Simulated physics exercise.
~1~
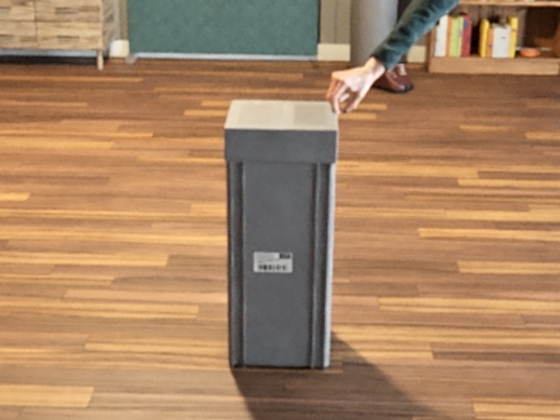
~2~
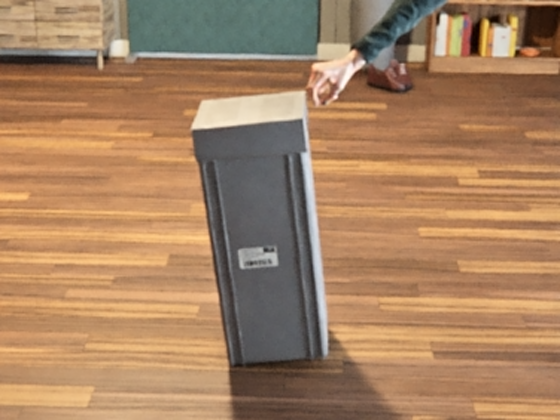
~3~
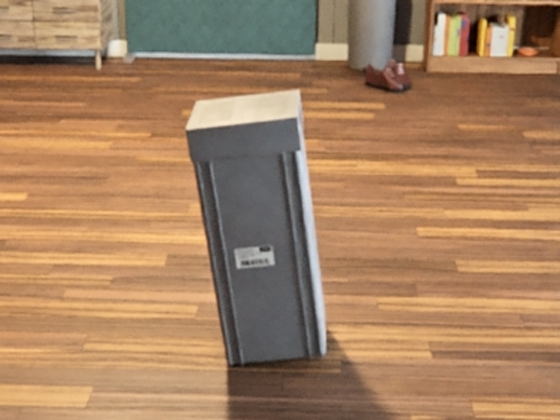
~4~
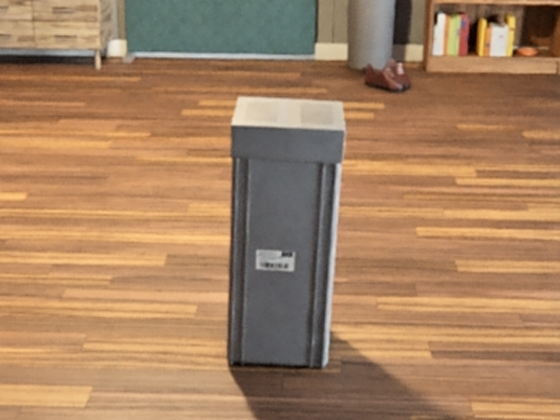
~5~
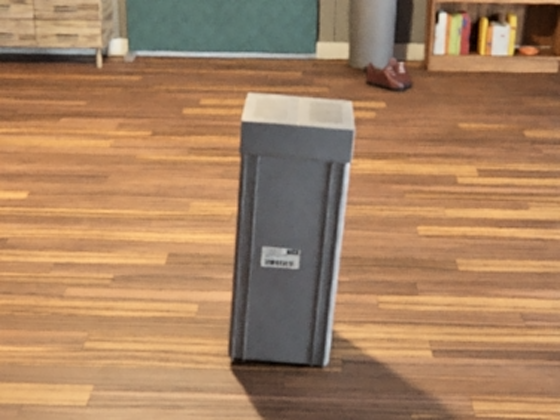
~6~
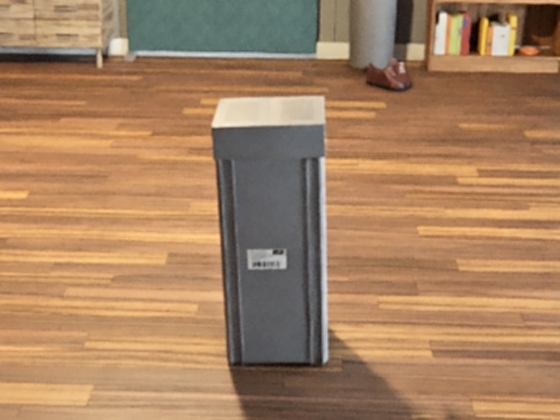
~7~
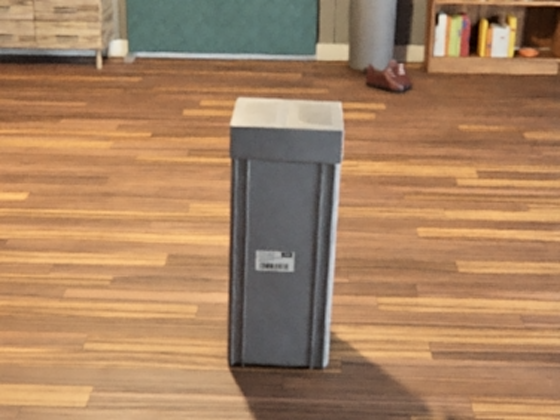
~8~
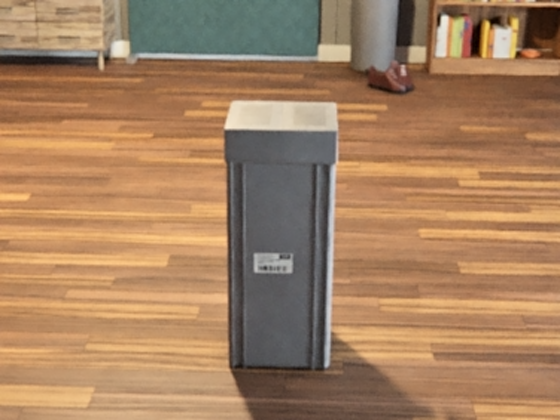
In a room with a wooden floor, a hand tipped a tall grey bin to the left and drew away, and the bin rocked back to the right, wobbled from side to side by smaller amounts, and settled upright on its base.
